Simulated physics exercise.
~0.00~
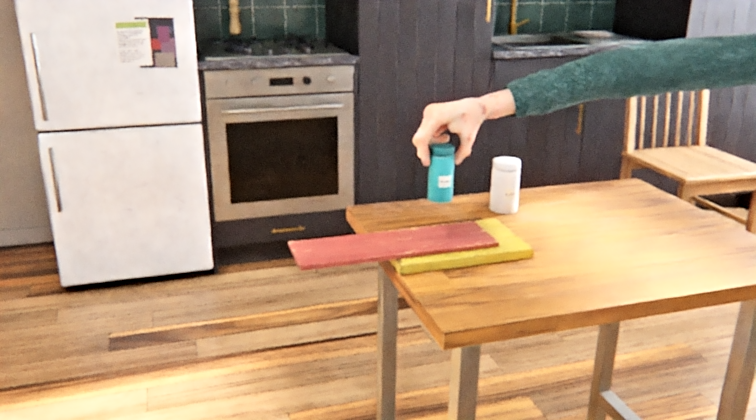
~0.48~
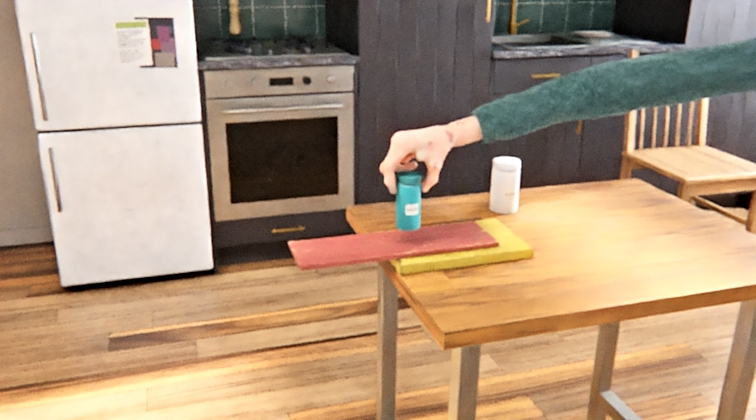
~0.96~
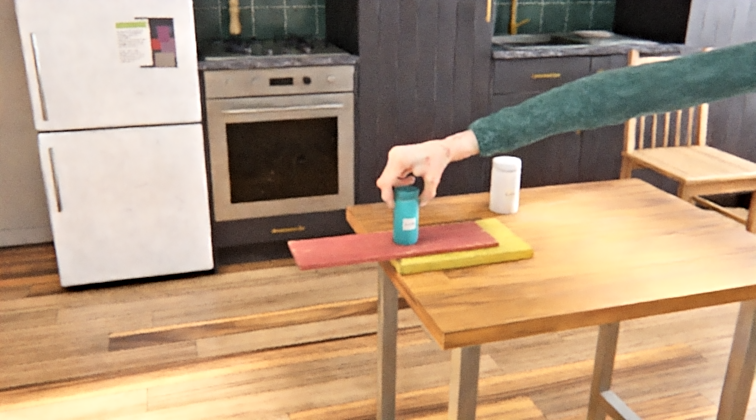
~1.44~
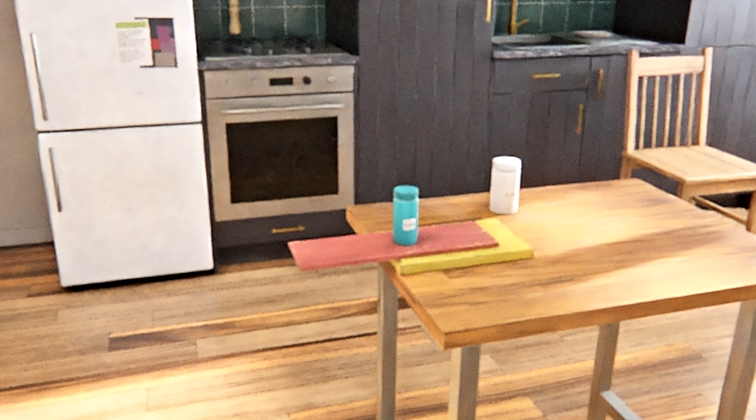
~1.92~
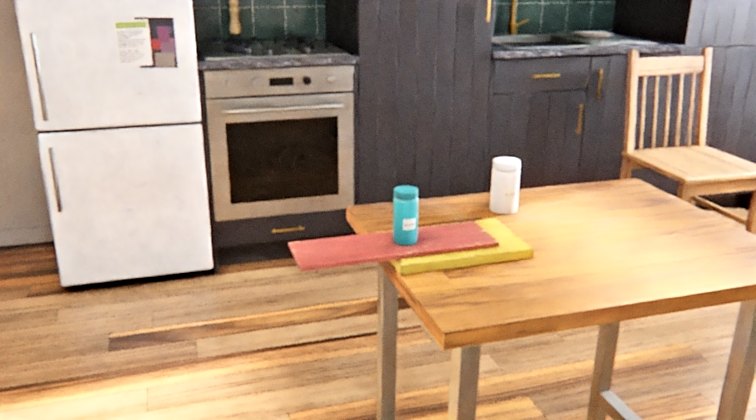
In the video, a hand lowers a turquoise shaker leftward onto a red board overhanging a wooden table's edge, beside a yellow slab and a white jar. The hand lets go and withdraws, and the shaker stays upright on the board, which remains in place.
